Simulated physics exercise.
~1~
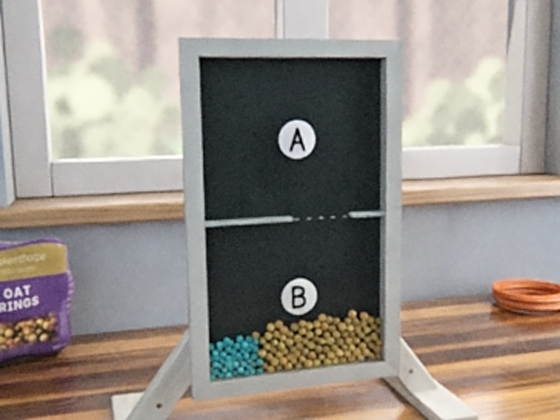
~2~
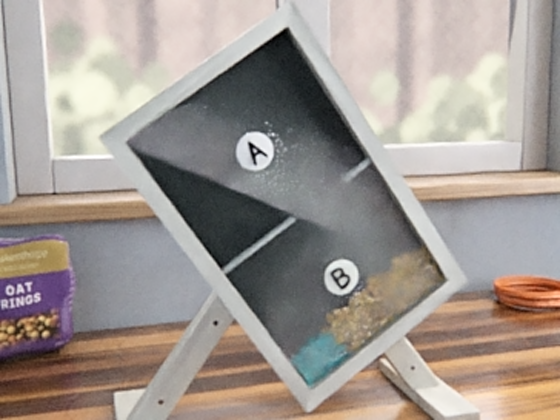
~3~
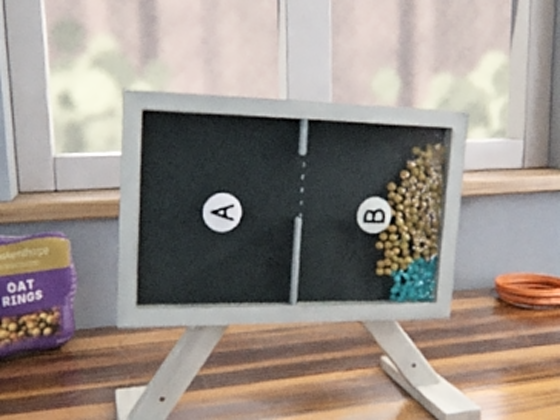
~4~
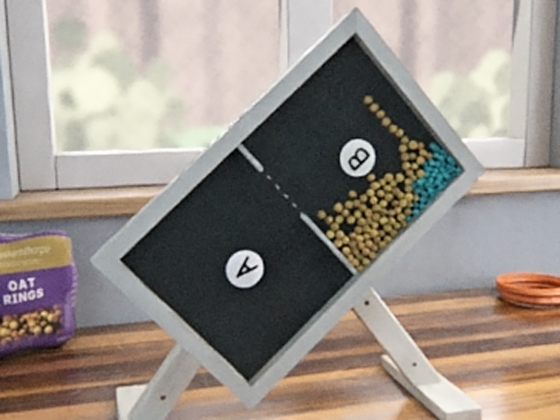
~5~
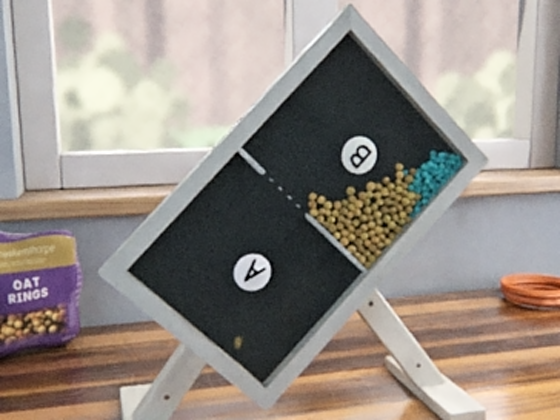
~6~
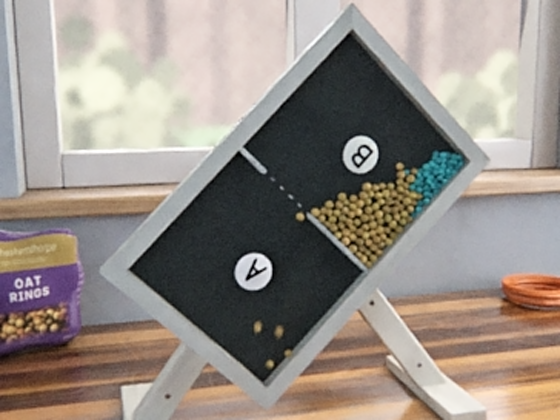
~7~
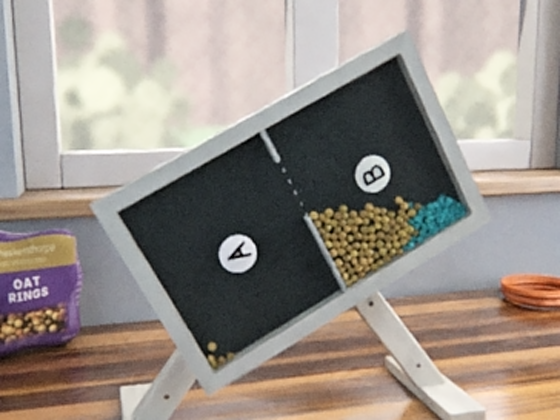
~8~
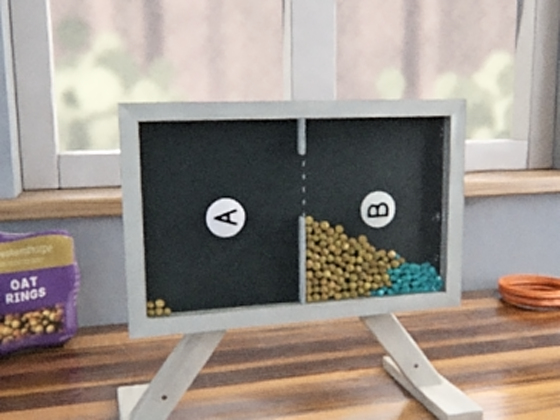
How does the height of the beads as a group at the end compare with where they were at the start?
The beads sit higher at the end than at the start, because they first lie at the low end of the upright box and finish along the raised lower side of the box lying level.
